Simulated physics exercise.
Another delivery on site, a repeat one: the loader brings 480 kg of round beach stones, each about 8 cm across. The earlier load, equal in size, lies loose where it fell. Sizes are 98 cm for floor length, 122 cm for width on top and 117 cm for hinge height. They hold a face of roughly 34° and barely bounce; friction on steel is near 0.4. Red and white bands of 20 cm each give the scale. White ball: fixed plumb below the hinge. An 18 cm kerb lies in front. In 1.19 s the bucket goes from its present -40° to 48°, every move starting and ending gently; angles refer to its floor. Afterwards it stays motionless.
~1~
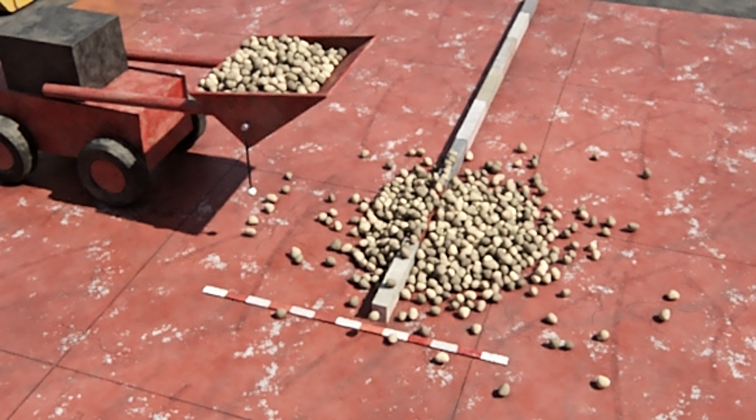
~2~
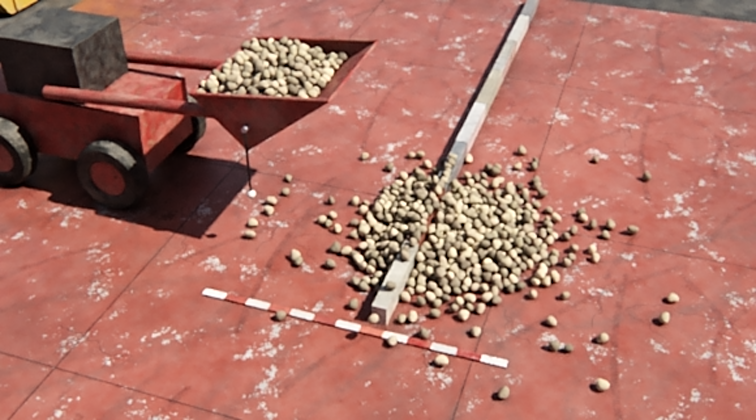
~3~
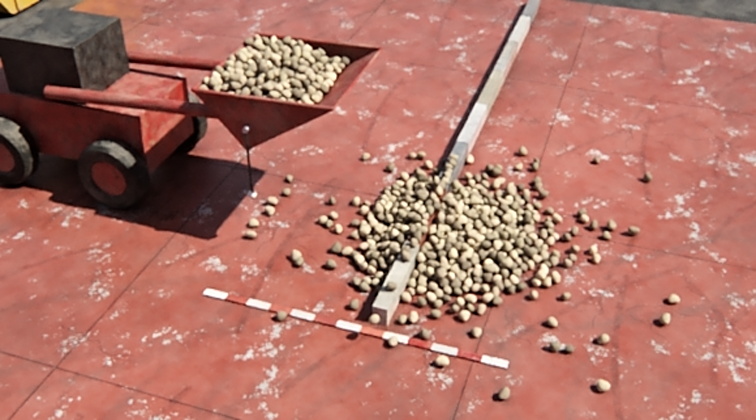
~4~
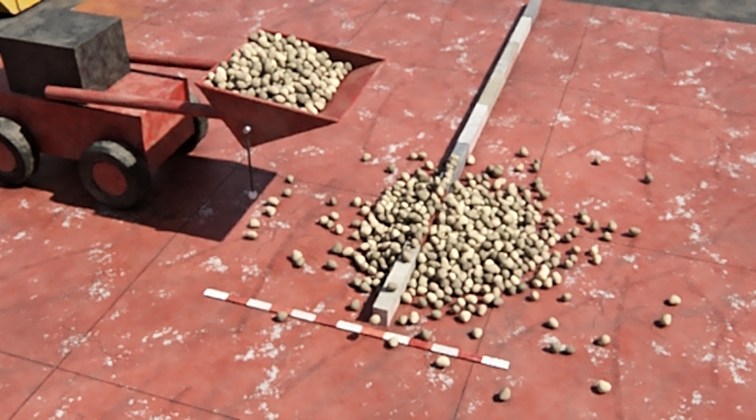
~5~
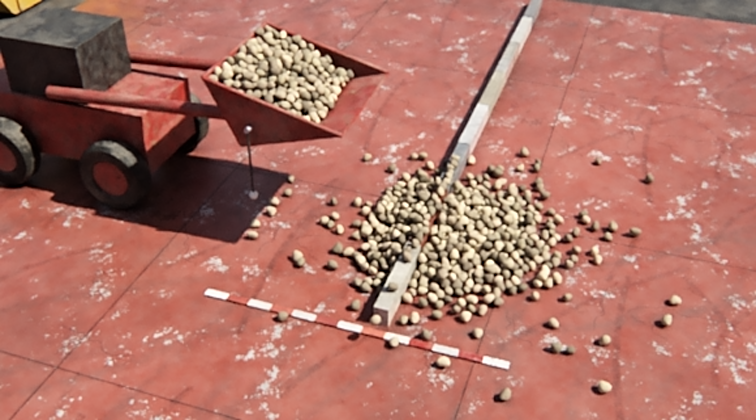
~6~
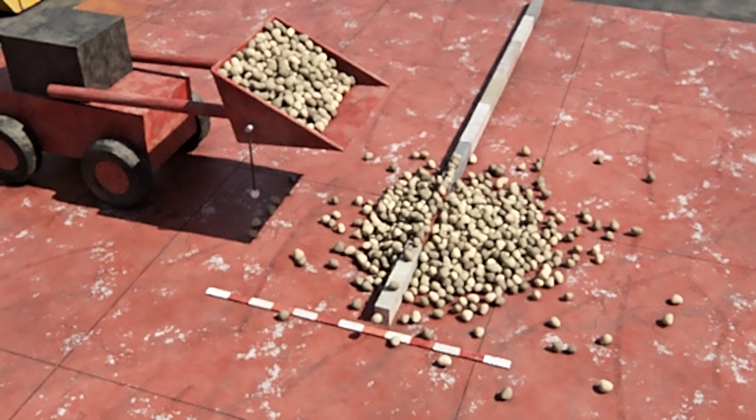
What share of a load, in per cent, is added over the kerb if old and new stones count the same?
I would say 1 percent.
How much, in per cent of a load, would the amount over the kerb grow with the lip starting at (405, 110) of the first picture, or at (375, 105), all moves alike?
Near 45 per cent from the first place, 15 from the second.
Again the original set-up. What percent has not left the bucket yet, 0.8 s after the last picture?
Roughly 35 per cent is still inside.
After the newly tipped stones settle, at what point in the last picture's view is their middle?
They come to rest centred about (366, 208).
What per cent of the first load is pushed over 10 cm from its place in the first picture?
Near 5 per cent, I reckon.
Then, 0.4 s after the last picture the floor is at 34°; in per cent of one load, 98 in the bucket, 36 on this side of the kerb, 66 over the kerb; the foremost stones are at (634, 271).
Then, 0.8 s after the last picture the floor is at 48°; in per cent of one load, 35 in the bucket, 100 on this side of the kerb, 66 over the kerb; the foremost stones are at (634, 271).
Then, 1.1 s after the last picture the floor is at 48°; in per cent of one load, 0 in the bucket, 134 on this side of the kerb, 66 over the kerb; the foremost stones are at (634, 271).
Then, 3.8 s after the last picture the floor is at 48°; in per cent of one load, 0 in the bucket, 134 on this side of the kerb, 66 over the kerb; the foremost stones are at (634, 271). Net gain over the kerb, 1.
